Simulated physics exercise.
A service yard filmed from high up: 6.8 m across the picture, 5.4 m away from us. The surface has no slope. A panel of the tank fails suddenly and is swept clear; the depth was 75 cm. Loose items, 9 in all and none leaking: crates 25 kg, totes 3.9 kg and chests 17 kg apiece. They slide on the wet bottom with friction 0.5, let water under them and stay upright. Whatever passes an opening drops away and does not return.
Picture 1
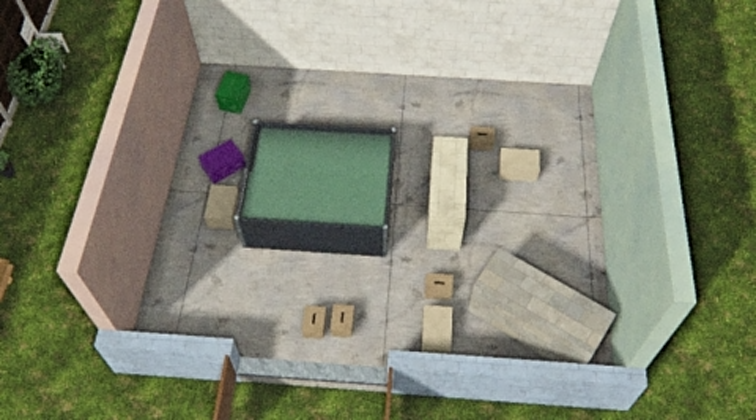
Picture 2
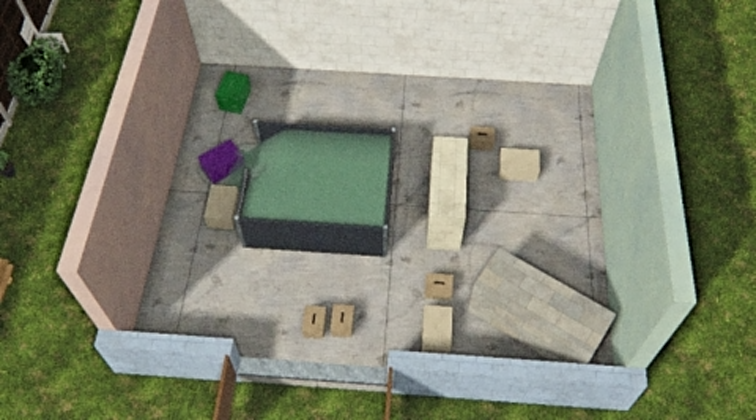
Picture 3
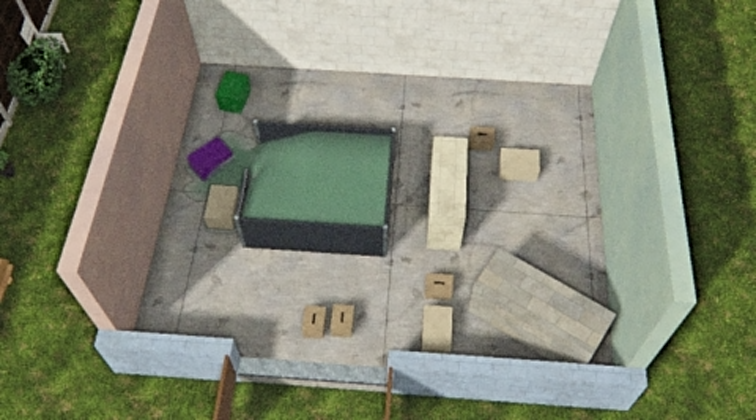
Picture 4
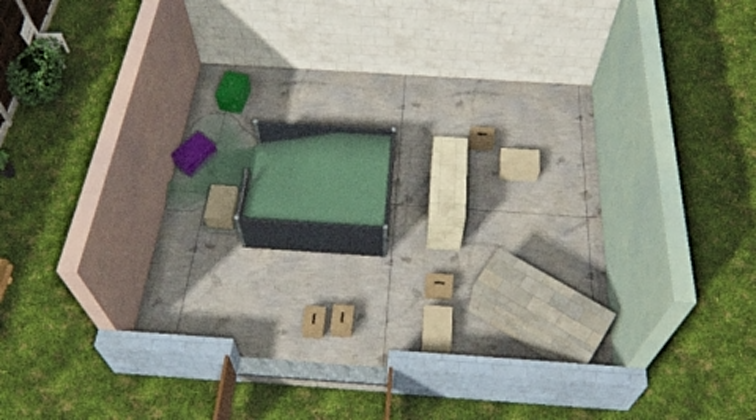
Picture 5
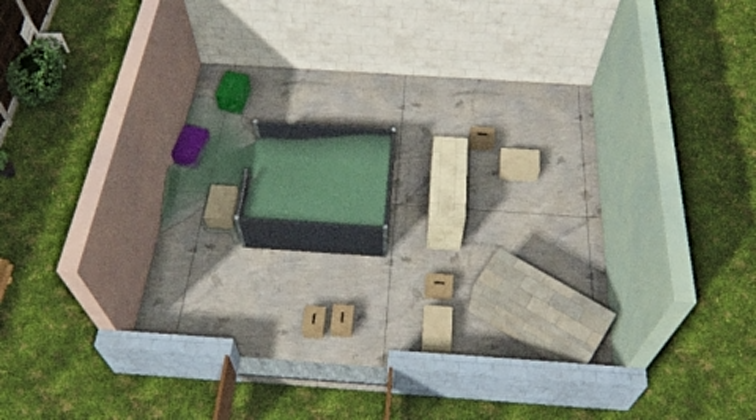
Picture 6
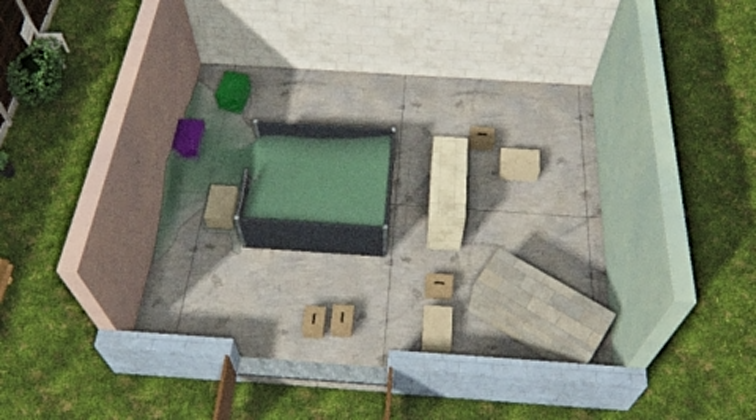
At the start, a dark-framed tank of green water stands in a walled yard among scattered boxes, a purple crate beside its left side. The left panel gives way and water spreads across the ground, pushing the purple crate to the left wall, while the green chest stays put.
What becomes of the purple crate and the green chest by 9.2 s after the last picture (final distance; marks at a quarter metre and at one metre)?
The purple crate gets carried off; the green chest ends far away.
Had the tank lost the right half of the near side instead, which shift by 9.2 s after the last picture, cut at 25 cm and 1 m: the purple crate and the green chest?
Then the purple crate holds its place, the green chest barely shifts.
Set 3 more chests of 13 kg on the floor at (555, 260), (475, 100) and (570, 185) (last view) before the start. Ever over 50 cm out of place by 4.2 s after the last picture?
In turn: Under, over, less.
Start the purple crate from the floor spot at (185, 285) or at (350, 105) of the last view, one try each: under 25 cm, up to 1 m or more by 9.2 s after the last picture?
In turn: It travels far; it travels far.
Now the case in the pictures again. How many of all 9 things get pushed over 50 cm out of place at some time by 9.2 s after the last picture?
That makes 6.
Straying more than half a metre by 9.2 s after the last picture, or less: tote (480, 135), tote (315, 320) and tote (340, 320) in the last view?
In turn: Over, over, past it.
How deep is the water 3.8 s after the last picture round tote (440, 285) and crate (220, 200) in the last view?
About 1 and 4 cm.
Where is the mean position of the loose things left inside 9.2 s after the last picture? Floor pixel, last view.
Around (469, 238).
Then, 1.2 s after the last picture the purple crate is near (232, 60), 1.9 m from its start, afloat; the green chest is near (271, 62), 0.8 m from its start, aground; 0 of 9 are out; 1 afloat.
Then, 3.8 s after the last picture the purple crate is near (457, 146), 3.8 m from its start, aground; the green chest is near (493, 131), 4.4 m from its start, aground; 0 of 9 are out; 1 afloat.
Then, 6.2 s after the last picture the purple crate is near (477, 153), 4.1 m from its start, aground; the green chest is near (583, 145), 5.8 m from its start, afloat; 0 of 9 are out; 5 afloat.
Then, 9.2 s after the last picture the purple crate is near (476, 152), 4.1 m from its start, afloat; the green chest is near (564, 255), 6.1 m from its start, afloat; 0 of 9 are out; 6 afloat.
